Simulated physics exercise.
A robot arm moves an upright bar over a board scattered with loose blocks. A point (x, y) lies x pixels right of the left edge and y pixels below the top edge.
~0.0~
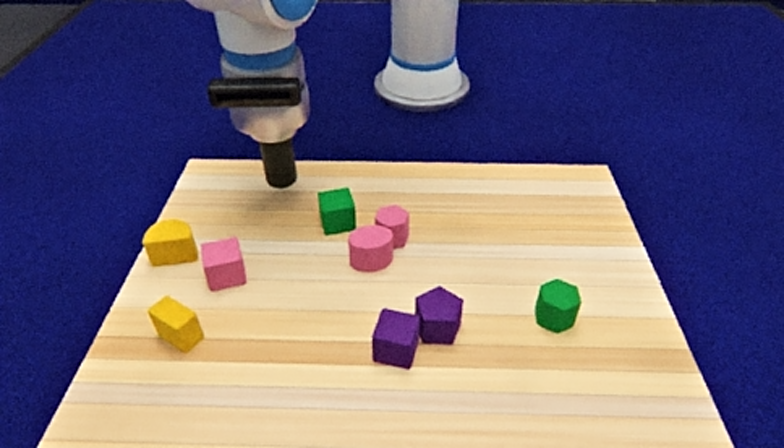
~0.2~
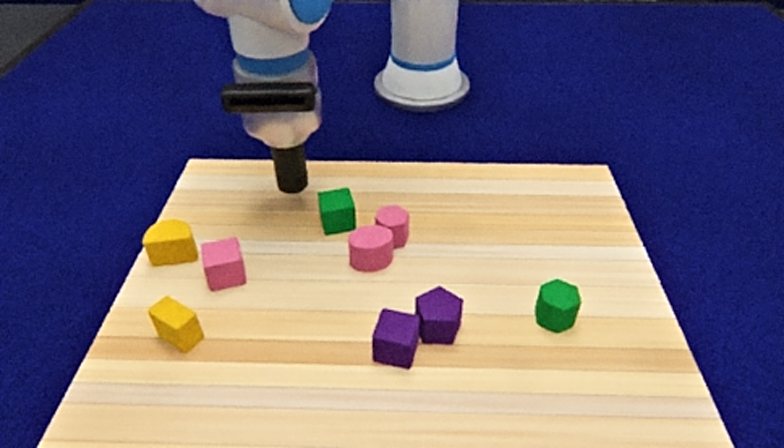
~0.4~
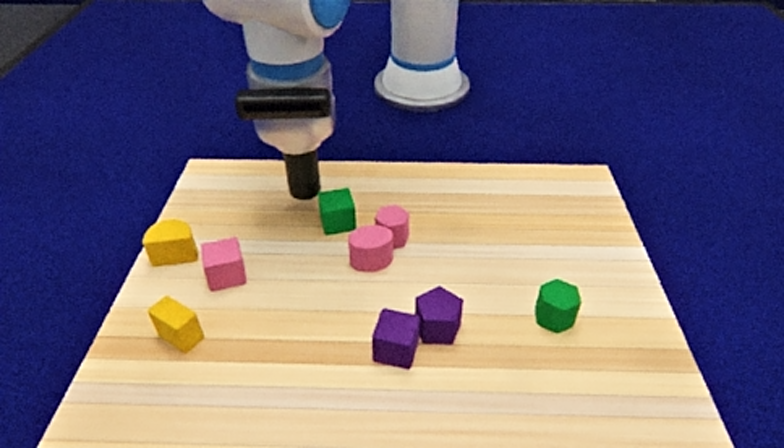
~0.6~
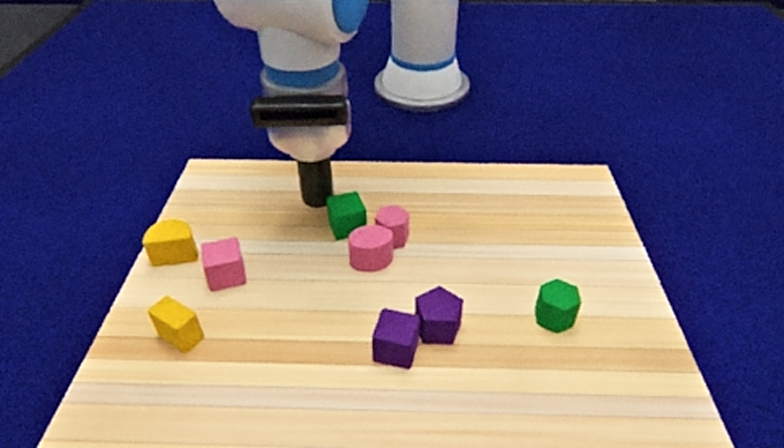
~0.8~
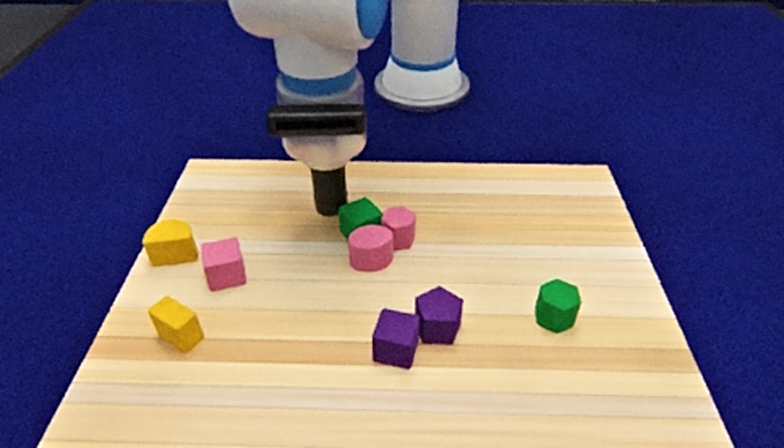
At the start, a robot arm holds a black upright bar near the back left of a wooden board scattered with yellow, pink, green and purple blocks. The bar moves slightly right and toward the viewer, then pushes the green square block rightward against the pink blocks, nudging the hexagonal one slightly right.
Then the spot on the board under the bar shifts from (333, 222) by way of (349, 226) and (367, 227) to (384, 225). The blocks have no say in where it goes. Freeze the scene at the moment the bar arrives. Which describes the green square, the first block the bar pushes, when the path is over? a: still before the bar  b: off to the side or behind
Correct choice: B.
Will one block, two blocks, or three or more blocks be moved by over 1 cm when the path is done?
My guess is at least three.
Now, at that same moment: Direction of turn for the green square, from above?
Viewed from overhead, the green square winds up turned clockwise.
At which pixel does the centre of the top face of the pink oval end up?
The middle of its upper face should be somewhere near (386, 248).
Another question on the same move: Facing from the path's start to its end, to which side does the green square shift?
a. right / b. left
a.
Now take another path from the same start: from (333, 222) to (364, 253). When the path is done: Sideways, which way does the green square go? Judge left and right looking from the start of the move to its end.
To the path's left.
The first path, step by step. Halfway along, bar (358, 213); green square (383, 218); pink oval (383, 246), turned 20° clockwise; pink hexagonal block (423, 222), turned 15° anticlockwise.
At the end, bar (384, 211); green square (396, 222), turned 20° clockwise; pink oval (386, 248), turned 30° clockwise; pink hexagonal block (431, 224), turned 35° anticlockwise.
